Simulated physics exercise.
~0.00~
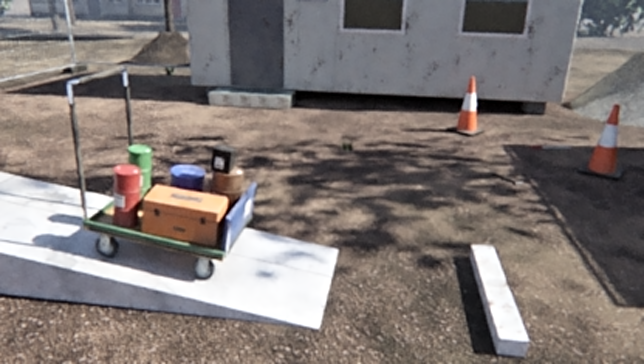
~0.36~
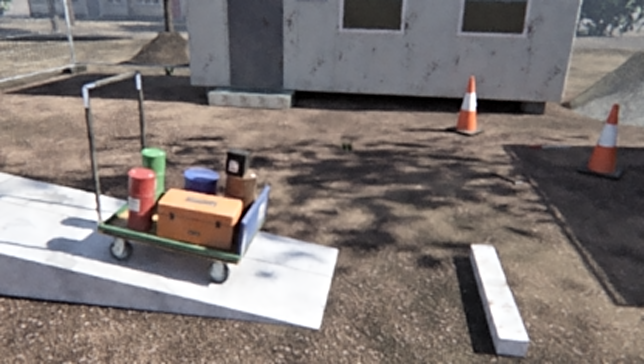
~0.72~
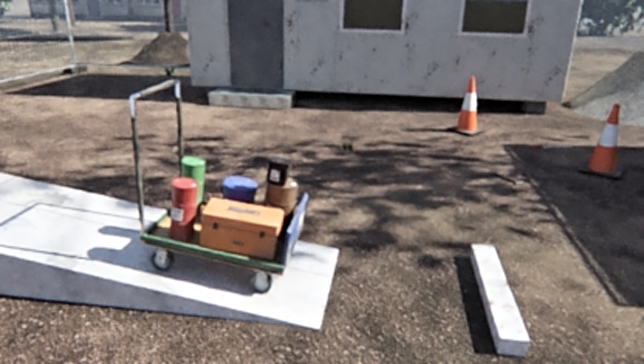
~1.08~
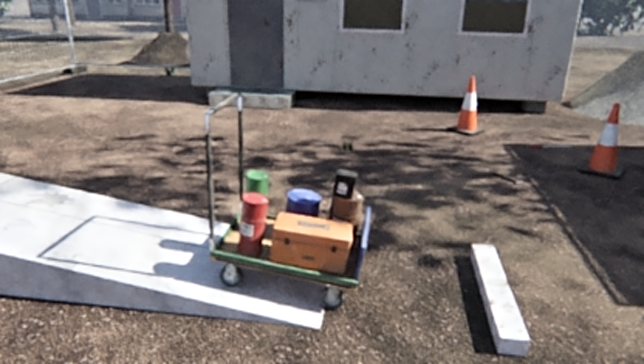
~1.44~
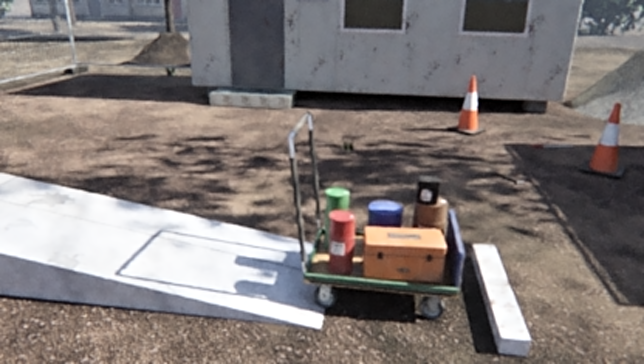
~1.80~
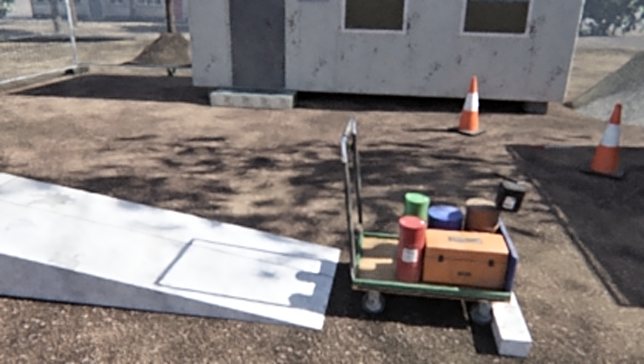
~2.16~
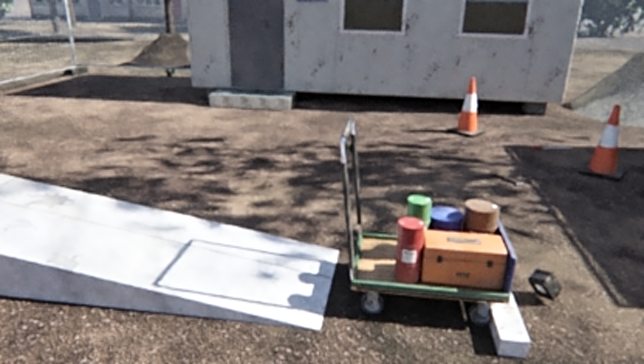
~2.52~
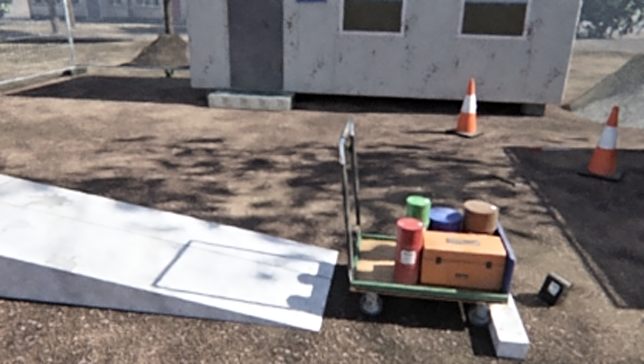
In the video, a trolley carrying an orange toolbox, colored canisters, a blue pail and a black box rolls right down a ramp and across level ground to a white kerb, where the black box tumbles off the front onto the ground while the other items stay aboard.
